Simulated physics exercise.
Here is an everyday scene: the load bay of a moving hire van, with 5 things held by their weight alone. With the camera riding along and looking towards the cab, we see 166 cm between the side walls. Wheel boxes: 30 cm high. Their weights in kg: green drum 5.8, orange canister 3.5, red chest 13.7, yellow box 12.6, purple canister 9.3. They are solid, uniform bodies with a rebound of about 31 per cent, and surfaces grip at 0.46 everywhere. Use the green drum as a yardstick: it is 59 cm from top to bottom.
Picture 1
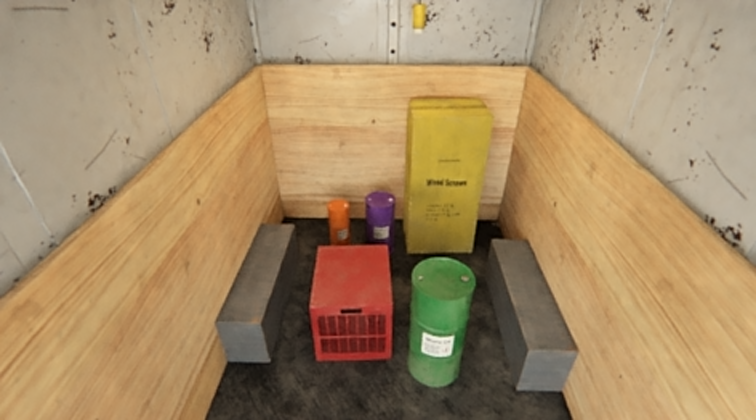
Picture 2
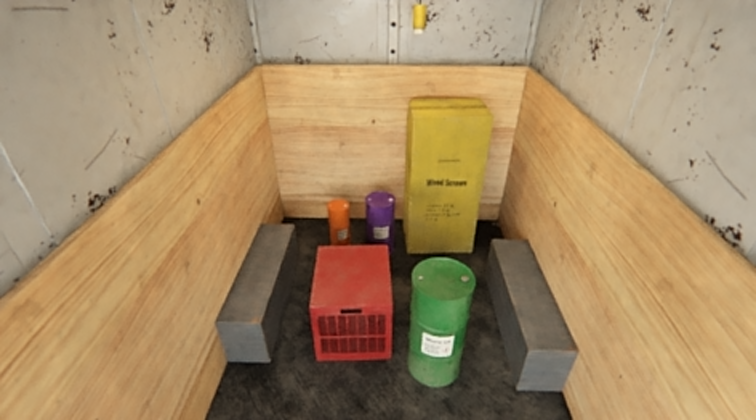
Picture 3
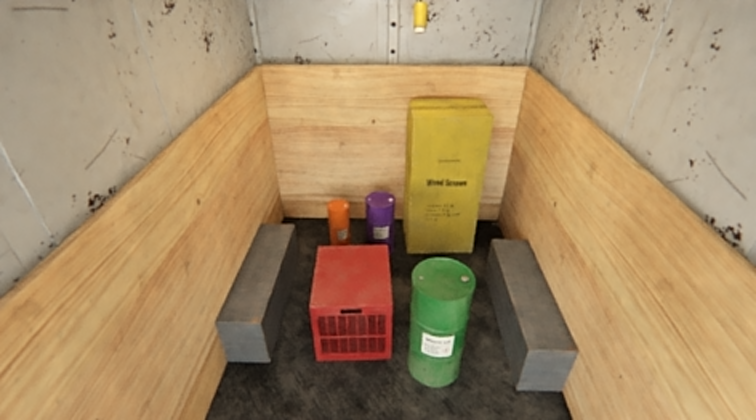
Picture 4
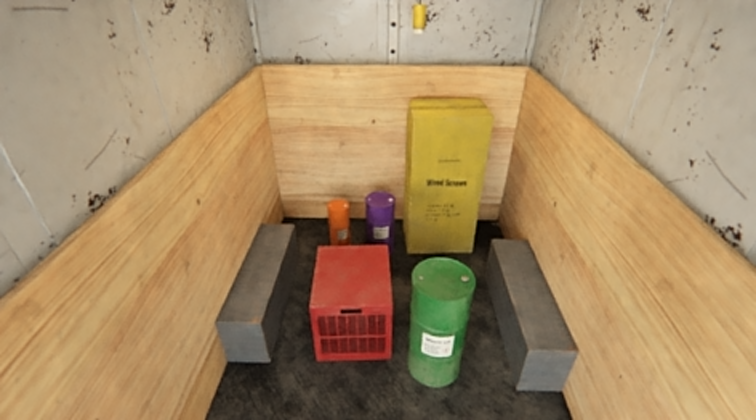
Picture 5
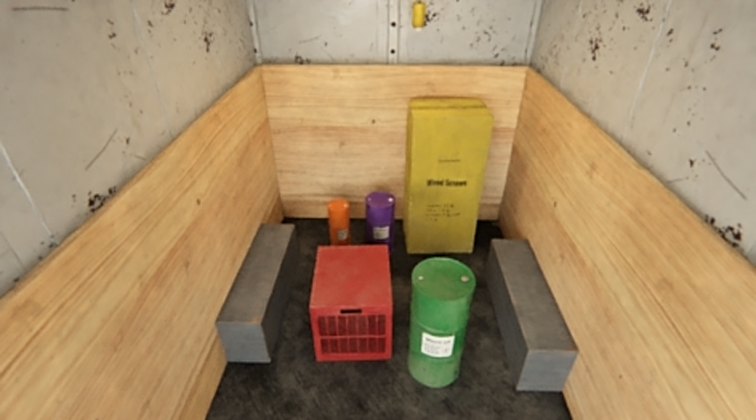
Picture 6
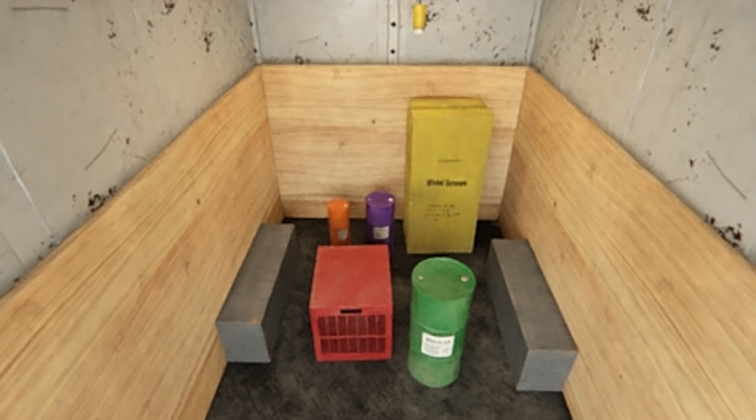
A tall yellow box, red chest, green drum and small orange and purple canisters standing still in a wood-lined van load bay.
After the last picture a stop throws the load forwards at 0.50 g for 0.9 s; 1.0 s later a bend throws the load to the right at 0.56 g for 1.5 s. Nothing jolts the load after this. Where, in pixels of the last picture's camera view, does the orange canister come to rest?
It comes to rest near (410, 232).
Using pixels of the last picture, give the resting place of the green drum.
Near (471, 281).
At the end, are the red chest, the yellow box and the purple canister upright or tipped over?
Here's how it ends: The red chest never goes down, the yellow box never goes down, and the purple canister never goes down.
Then, 0.90 s past the last view, force 0.20 g forwards; orange canister at 74° to upright near (343, 221); green drum at 17° to upright; purple canister at 5° to upright.
Then, 1.90 s past the last view, no push; orange canister on its side near (344, 226); green drum on its side; red chest shifted 5 cm.
Then, 2.60 s past the last view, force 0.56 g right; orange canister on its side near (377, 227); green drum on its side; purple canister shifted 12 cm.
Then, 2.90 s past the last view, force 0.56 g right; orange canister on its side near (408, 232); green drum on its side; purple canister shifted 35 cm.
Finally, on their side or leaning hard in the load bay, green drum and orange canister; not toppled but over 15 cm from the start, red chest, yellow box and purple canister. Final places as that camera would see them, orange canister near (410, 232).
